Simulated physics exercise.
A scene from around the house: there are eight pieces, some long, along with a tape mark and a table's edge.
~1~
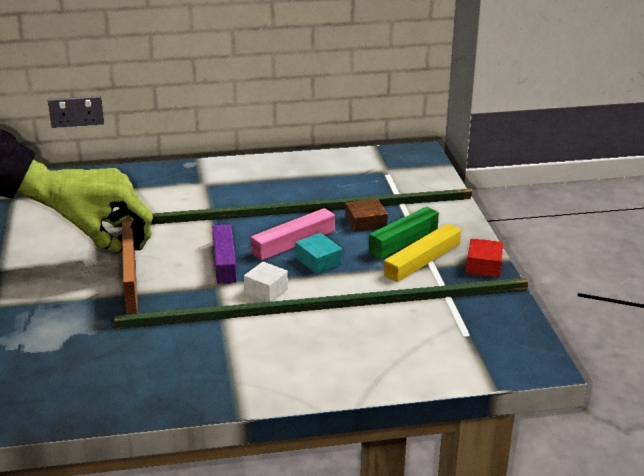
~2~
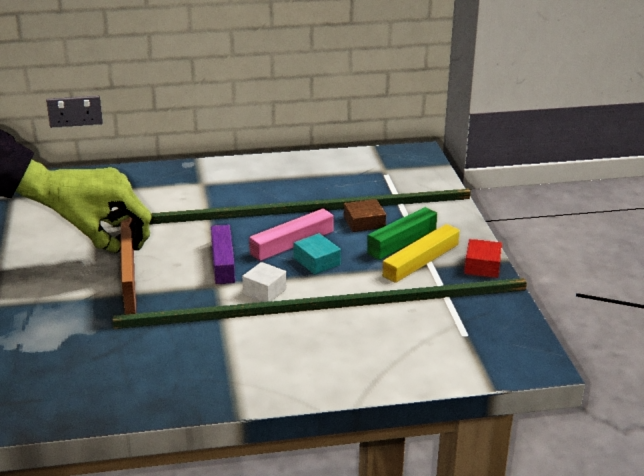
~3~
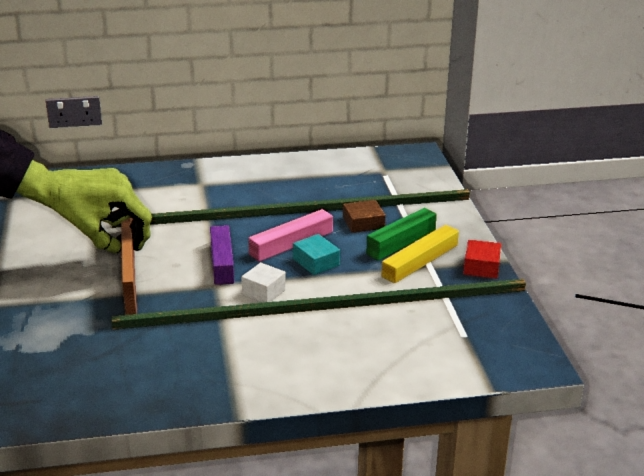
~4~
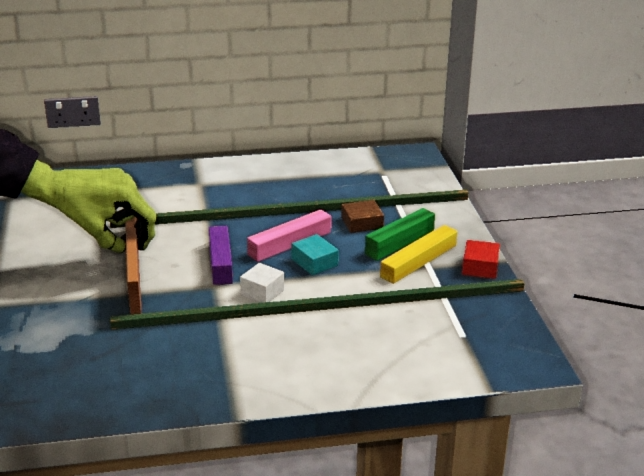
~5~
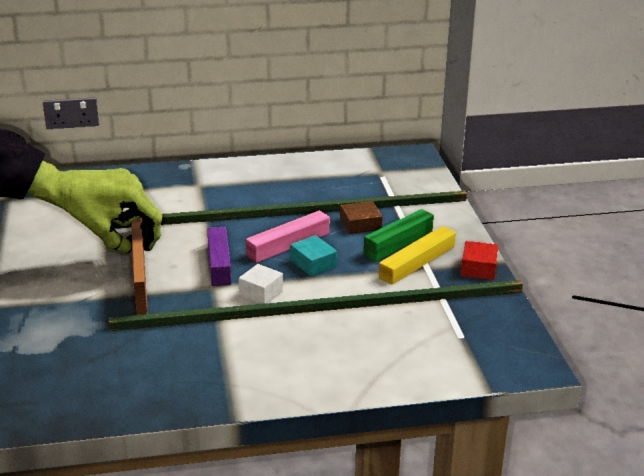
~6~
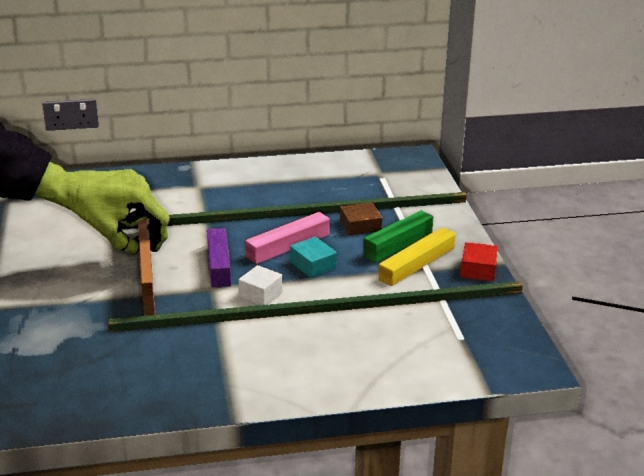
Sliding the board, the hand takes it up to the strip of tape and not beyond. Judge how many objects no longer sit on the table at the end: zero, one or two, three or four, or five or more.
No longer on the table: One or two.
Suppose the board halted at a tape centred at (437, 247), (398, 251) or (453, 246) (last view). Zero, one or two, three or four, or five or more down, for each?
Per place, in order: 3 or 4; not one; either three or four.
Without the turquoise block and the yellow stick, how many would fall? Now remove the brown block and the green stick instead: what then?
Result: 0 in the first case, with 1 in the second.
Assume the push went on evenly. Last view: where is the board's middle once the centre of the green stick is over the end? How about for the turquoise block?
For the green stick at (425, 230), for the turquoise block at (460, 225).
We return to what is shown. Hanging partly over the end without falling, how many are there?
Count: 2.
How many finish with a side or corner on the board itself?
Counting them up gives 3.
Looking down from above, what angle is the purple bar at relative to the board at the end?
Angle: Around 0°.
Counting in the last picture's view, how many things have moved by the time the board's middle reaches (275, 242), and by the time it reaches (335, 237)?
The first number is 5, the next one 7.
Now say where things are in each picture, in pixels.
In the first frame, red block (485, 258); yellow stick (423, 252); green stick (404, 232); board (129, 252); tape (422, 245).
In the second frame, yellow stick (422, 253); board (128, 252).
In the third frame, green stick (402, 234); turquoise block (316, 254).
In the fourth frame, red block (481, 259); white block (262, 284).
In the fifth frame, yellow stick (418, 255); brown block (361, 217).
In the sixth frame, red block (479, 261); yellow stick (418, 256); green stick (399, 236); board (146, 253); tape (417, 249).
Soon after, none off yet; red block at rest near (479, 261); yellow stick at rest near (418, 256); green stick at rest near (399, 236).
Then, none off yet; red block at rest near (479, 261); yellow stick moving near (425, 258); green stick moved a little near (420, 232).
At rest, the number that fall off is one or two; fallen, red block.
